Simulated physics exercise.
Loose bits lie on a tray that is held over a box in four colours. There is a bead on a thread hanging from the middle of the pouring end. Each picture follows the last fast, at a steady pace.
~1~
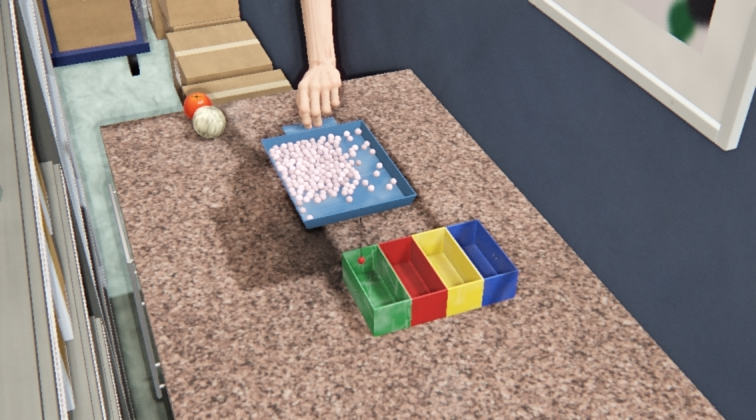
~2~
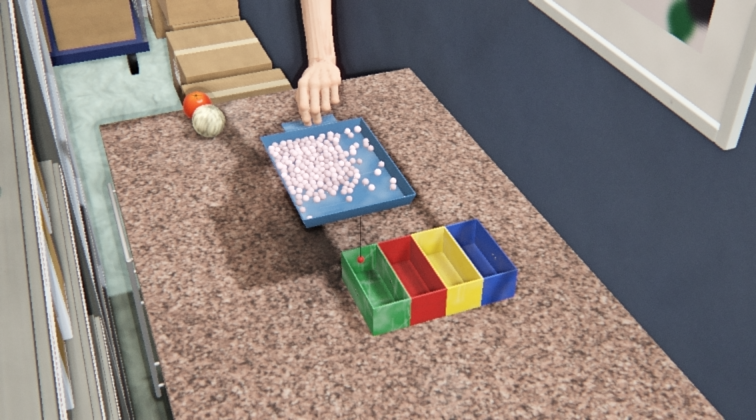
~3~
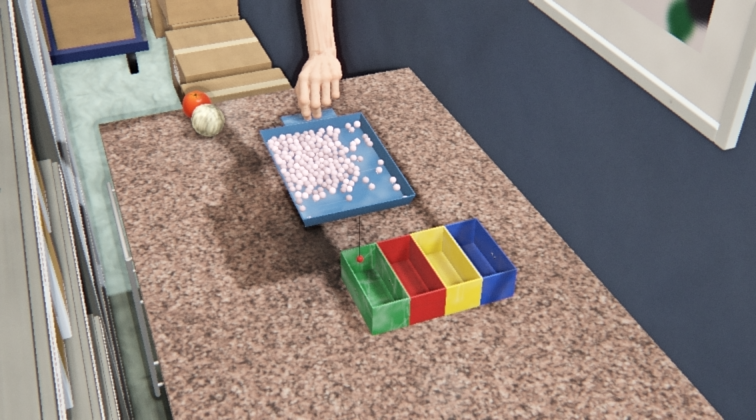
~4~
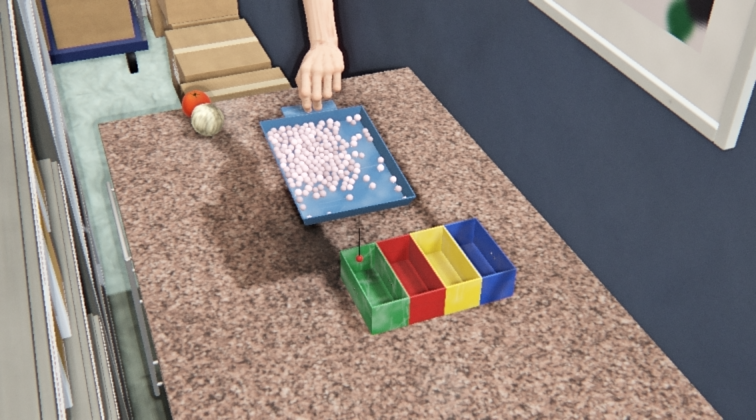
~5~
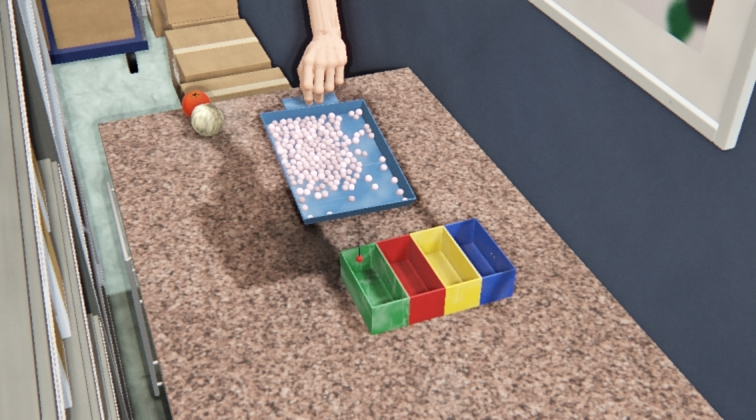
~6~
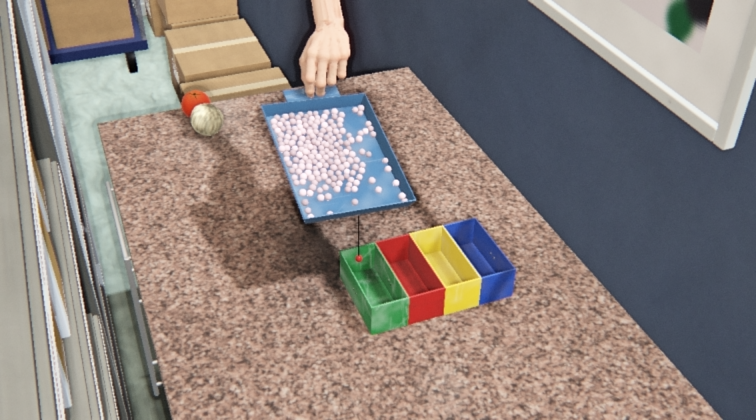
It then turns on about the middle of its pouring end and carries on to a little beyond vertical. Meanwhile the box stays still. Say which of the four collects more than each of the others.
The red one collects the most.
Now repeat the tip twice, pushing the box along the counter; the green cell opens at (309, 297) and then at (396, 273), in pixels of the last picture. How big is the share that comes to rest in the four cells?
Roughly 90% on the first try and 80% on the second.
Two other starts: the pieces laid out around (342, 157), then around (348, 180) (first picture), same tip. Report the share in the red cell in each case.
It would be 60 in a hundred, and then 60 in a hundred.
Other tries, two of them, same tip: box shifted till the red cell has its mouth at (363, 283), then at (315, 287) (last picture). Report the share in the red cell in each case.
The first try gives 20 per cent, the second 0 per cent.
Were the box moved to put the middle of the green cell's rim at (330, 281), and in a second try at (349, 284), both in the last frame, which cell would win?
First try: Yellow; second try: That yellow cell.
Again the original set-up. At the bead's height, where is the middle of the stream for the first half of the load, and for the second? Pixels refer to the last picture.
At (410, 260) for the first part, then at (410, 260) for the others.
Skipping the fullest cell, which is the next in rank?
That one is the cell in green.
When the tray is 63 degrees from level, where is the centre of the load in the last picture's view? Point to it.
I'd put the middle of the pieces at roughly (382, 205).
Shortly afterwards, tray tipped steeply; the bulk on the tray; a little in the red cell; a little in the green cell; only a few in the yellow cell; a little falling or outside the box.
Next, tray tipped past a quarter turn; only a few on the tray; near half in the red cell; near a quarter in the green cell; a little in the yellow cell; only a few in the blue cell; a little falling or outside the box.
Some moments later, tray tipped past a quarter turn; near half in the red cell; near a quarter in the green cell; a little in the yellow cell; only a few in the blue cell; a little falling or outside the box.
In the end, tray tipped past a quarter turn; near half in the red cell; near a quarter in the green cell; a little in the yellow cell; only a few in the blue cell; a little outside the box.
